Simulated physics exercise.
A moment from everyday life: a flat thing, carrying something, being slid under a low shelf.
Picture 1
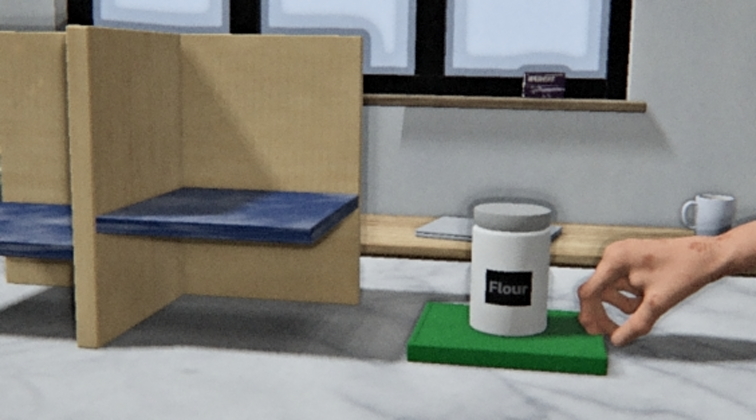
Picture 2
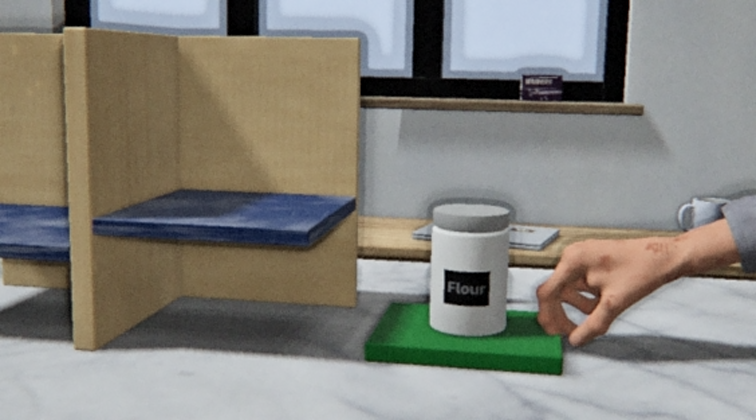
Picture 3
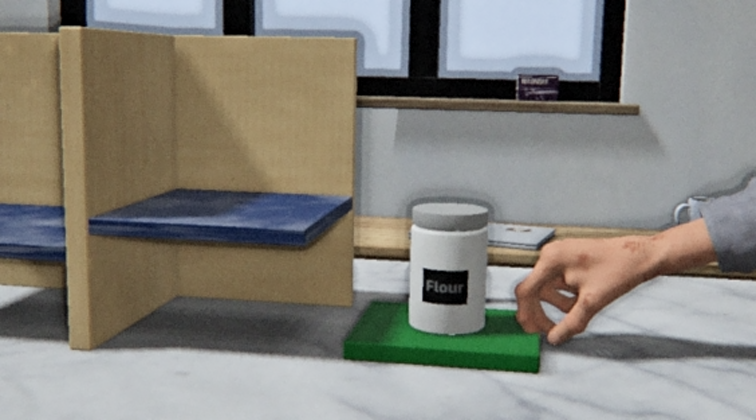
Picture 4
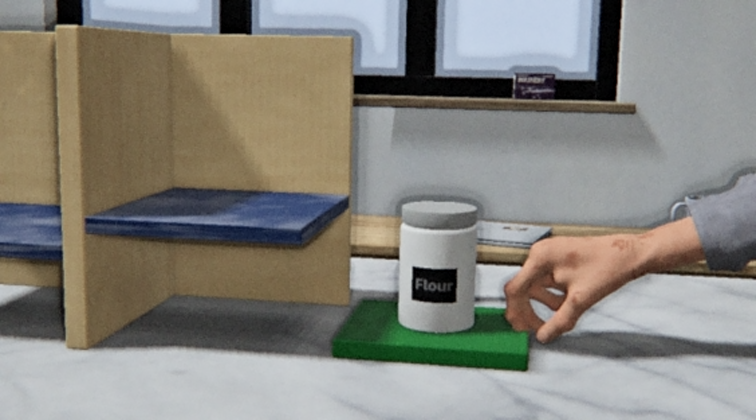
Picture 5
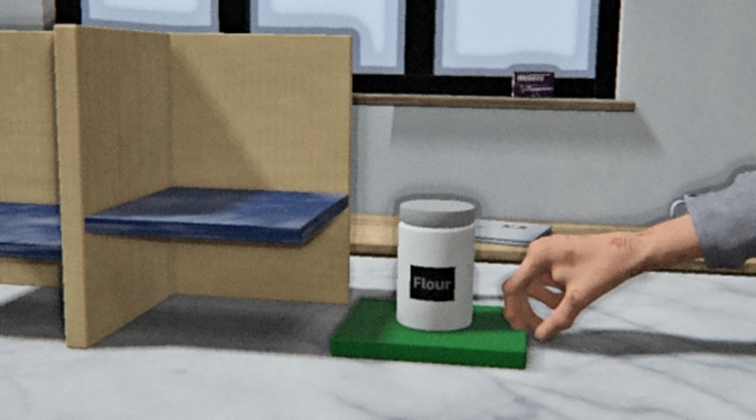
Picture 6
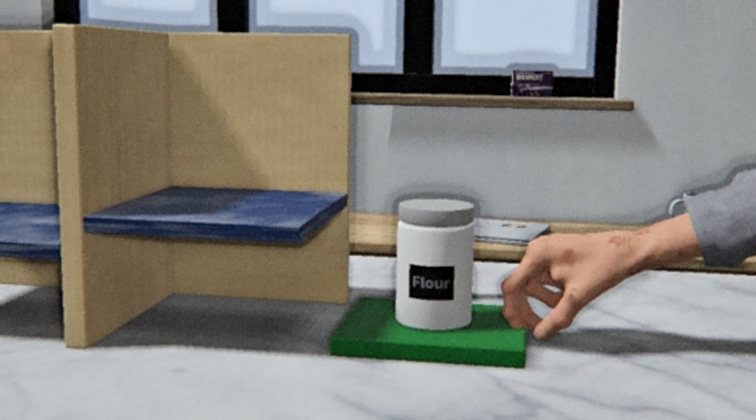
In this clip, a hand slides a green tray carrying a white flour jar leftward across a marble surface toward a low blue shelf, the movement slowing until the hand, tray and jar are nearly still.
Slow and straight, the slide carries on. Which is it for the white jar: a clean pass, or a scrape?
Gets shoved back.
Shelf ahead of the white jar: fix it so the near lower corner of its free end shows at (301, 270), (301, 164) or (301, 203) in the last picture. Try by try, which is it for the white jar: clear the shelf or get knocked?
In that order, it hits the shelf; goes underneath; goes underneath.
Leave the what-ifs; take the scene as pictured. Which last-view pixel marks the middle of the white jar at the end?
Around (422, 302).
Then, 1.62 s on from there, white jar turned 5° from its first pose near (359, 258).
Then, 2.06 s on from there, white jar turned 39° from its first pose near (364, 268).
Then, 2.22 s on from there, white jar turned 64° from its first pose near (394, 279).
In the end, the white jar is knocked back, near (422, 302).
